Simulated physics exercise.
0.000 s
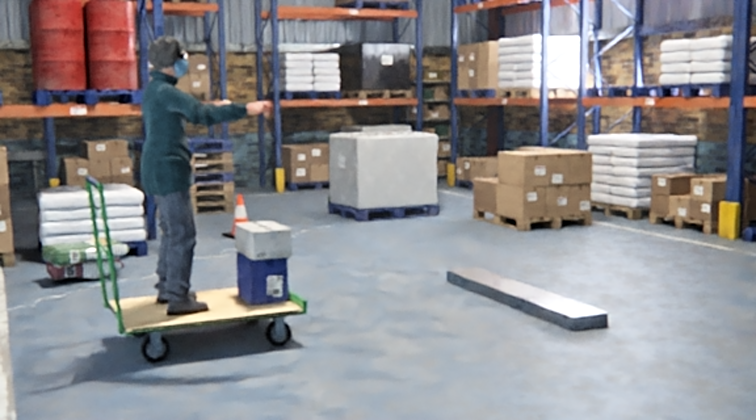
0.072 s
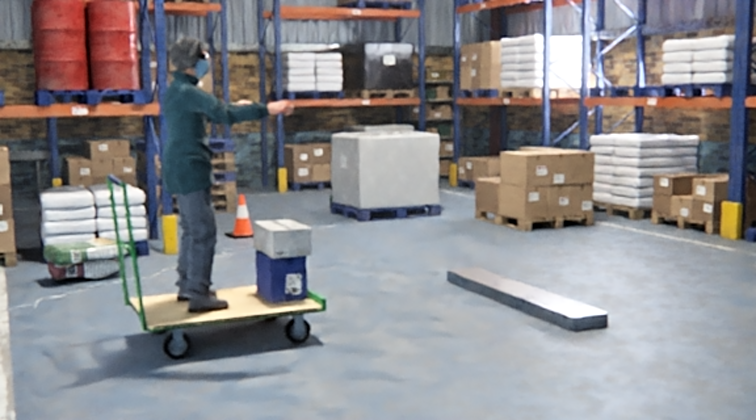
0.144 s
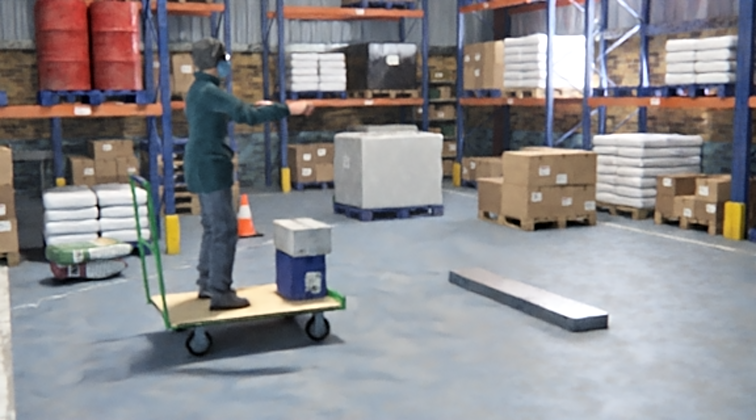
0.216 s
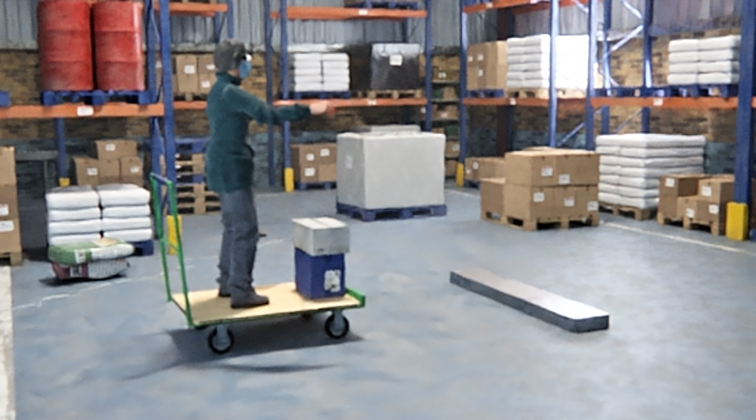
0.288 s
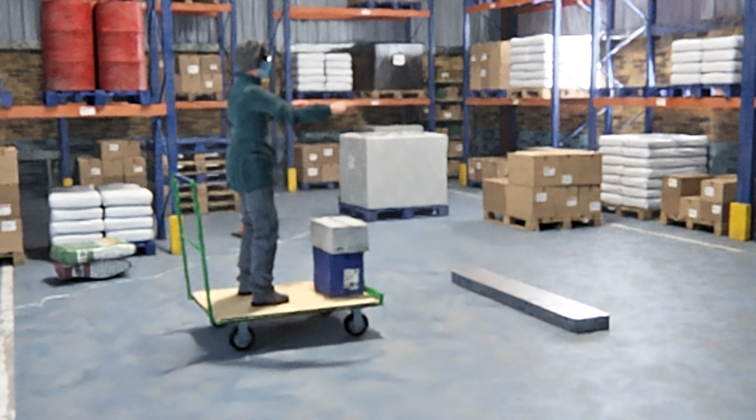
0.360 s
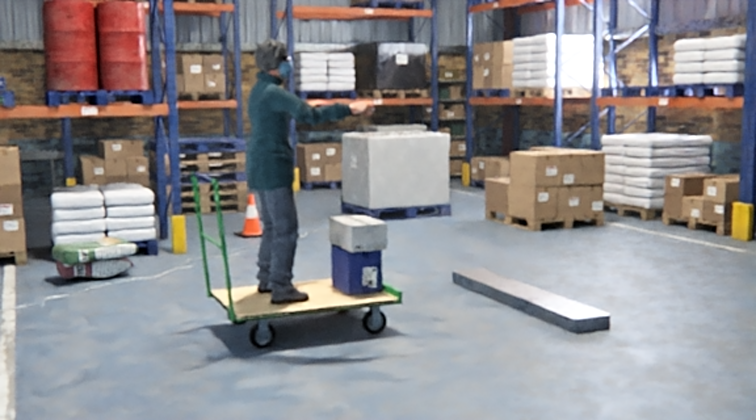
A person with one arm extended rides a flat cart carrying stacked boxes steadily rightward.
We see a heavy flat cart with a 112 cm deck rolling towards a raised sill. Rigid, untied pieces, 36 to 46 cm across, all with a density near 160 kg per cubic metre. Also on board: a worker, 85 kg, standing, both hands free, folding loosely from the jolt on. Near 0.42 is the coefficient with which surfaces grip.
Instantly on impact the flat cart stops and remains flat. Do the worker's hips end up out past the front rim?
Yes, they go past the front rim.
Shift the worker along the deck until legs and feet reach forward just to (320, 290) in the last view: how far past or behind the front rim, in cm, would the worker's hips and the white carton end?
Hips 60 past, white 160 past.
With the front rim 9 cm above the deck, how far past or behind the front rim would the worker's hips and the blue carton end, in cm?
Rest positions from the front rim: Hips 30 cm past; blue 30 cm behind.
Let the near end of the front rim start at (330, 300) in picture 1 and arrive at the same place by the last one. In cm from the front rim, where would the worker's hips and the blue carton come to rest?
The hips would stop 40 cm behind the front rim, the blue one 20 cm behind it.
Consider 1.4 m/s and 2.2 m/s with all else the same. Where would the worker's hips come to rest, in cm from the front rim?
Roughly 30 cm behind the front rim on the first try and 60 cm past it on the second.
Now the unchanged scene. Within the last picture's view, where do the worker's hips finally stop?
Roughly at (640, 279).
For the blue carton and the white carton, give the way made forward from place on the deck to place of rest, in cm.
Blue 45, white 140; both in cm.
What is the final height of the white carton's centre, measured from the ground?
Its centre sits around 10 cm up.
Impact comes at 0.97 s.
After 1.22 s the worker's hips are 34 cm behind the rim, near (479, 188) in the last picture's view.
After 1.52 s the worker's hips are 20 cm behind the rim, near (494, 212) in the last picture's view.
After 1.97 s the worker's hips are 8 cm past the rim, near (525, 211) in the last picture's view.
At rest, 5.0 s, past the rim, blue carton, white carton and the worker's hips; nothing is left behind it.
